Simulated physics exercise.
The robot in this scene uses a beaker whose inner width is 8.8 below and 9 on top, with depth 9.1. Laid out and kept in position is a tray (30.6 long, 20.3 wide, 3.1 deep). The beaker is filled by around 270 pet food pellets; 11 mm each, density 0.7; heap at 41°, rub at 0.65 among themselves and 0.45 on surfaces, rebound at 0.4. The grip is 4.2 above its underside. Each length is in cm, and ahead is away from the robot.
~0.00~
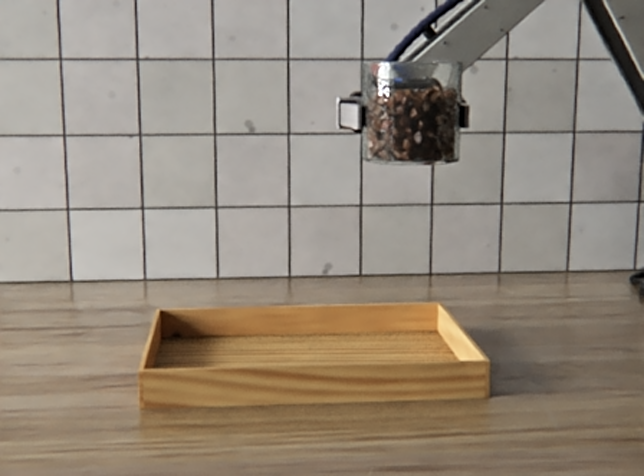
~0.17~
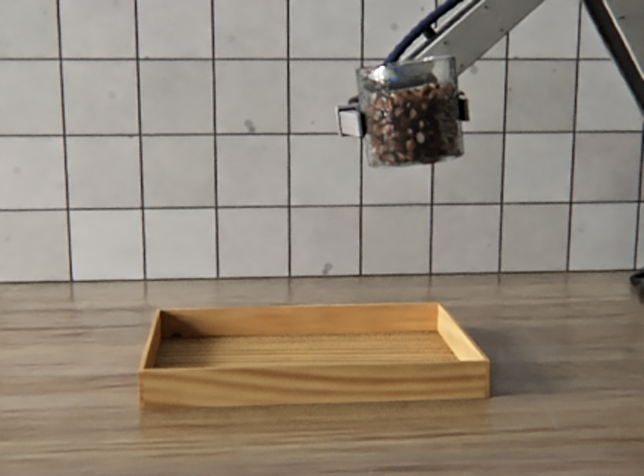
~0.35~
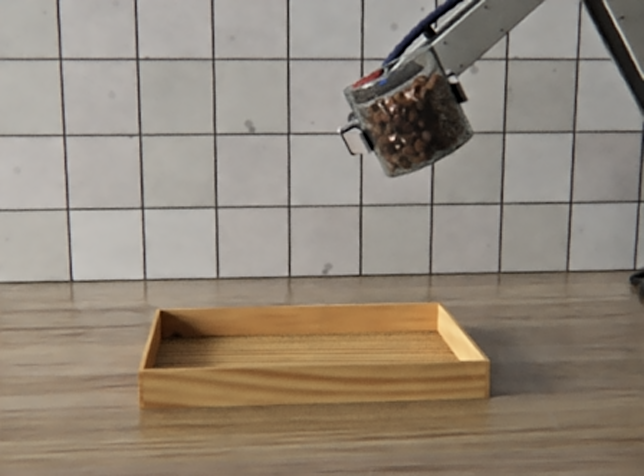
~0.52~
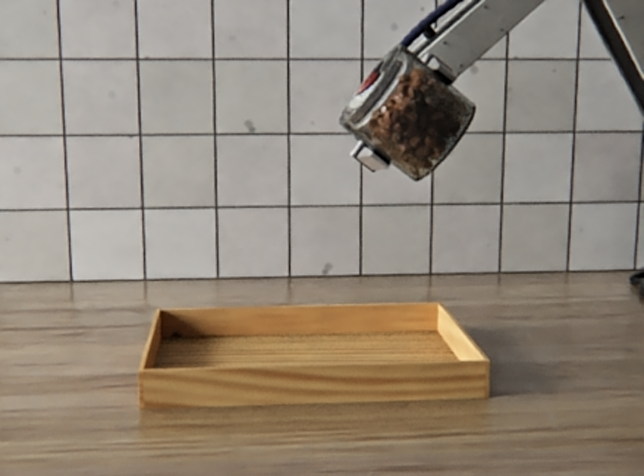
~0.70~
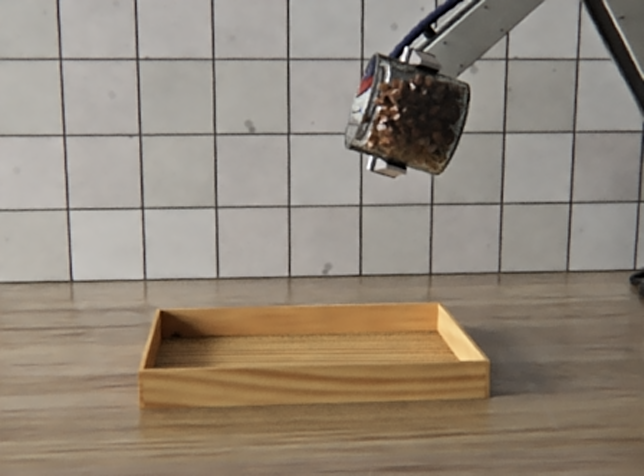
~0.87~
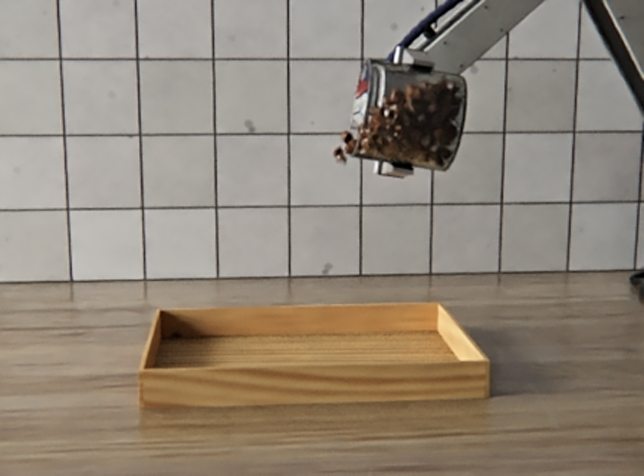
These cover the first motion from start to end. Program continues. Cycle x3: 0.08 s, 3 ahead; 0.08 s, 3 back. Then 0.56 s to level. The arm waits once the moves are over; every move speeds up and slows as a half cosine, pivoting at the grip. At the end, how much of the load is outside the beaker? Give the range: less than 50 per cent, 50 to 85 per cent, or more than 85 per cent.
The share is 50 to 85 per cent.
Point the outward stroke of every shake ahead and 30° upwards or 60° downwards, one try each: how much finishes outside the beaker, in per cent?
You'd get some 80 per cent with the first setting and some 20 per cent with the second.
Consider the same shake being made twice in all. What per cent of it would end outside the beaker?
I'd expect something close to 55 per cent.
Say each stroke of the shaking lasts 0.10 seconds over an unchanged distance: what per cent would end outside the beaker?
In that case about 50 in a hundred.
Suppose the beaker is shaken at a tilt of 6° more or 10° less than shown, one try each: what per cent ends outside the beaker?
Roughly 75 and 40 percent.
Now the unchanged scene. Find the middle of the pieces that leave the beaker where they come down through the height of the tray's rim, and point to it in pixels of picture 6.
(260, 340).
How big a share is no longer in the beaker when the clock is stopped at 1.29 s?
Roughly 50 percent is out.
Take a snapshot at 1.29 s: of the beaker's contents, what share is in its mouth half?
55 %.
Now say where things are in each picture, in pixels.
In the first frame, the beaker middle at (411, 113), level; upper third of the load around (411, 106), from x 370 to 455, top at y 95; 273 in the beaker.
In the second frame, the beaker middle at (411, 113), tilted 8° forward; upper third of the load around (415, 106), from x 370 to 455, top at y 90.
In the third frame, the beaker middle at (410, 114), tilted 28° forward; upper third of the load around (421, 105), from x 370 to 460, top at y 80.
In the fourth frame, the beaker middle at (408, 115), tilted 52° forward; upper third of the load around (423, 102), from x 375 to 465, top at y 75.
In the fifth frame, the beaker middle at (408, 116), tilted 72° forward; upper third of the load around (422, 97), from x 370 to 460, top at y 80.
In the sixth frame, the beaker middle at (408, 116), tilted 80° forward; upper third of the load around (426, 102), from x 340 to 455, top at y 80; 272 in the beaker, 1 in flight or on a rim.
After 1.29 s, tilted 80° forward, highest piece 25 above the table; 137 in the beaker, 90 in the tray, 46 in flight or on a rim.
After 1.70 s, tilted 24° forward, highest piece 27 above the table; 171 in the tray, 99 in the beaker, 2 on the table or floor, 1 in flight or on a rim.
After 2.11 s, level, highest piece 26 above the table; 172 in the tray, 99 in the beaker, 2 on the table or floor.
After 3.16 s, level, highest piece 25 above the table; 172 in the tray, 99 in the beaker, 2 on the table or floor.
In the end, 172 in the tray, 99 in the beaker, 2 on the table or floor. That is 64 % outside the beaker.
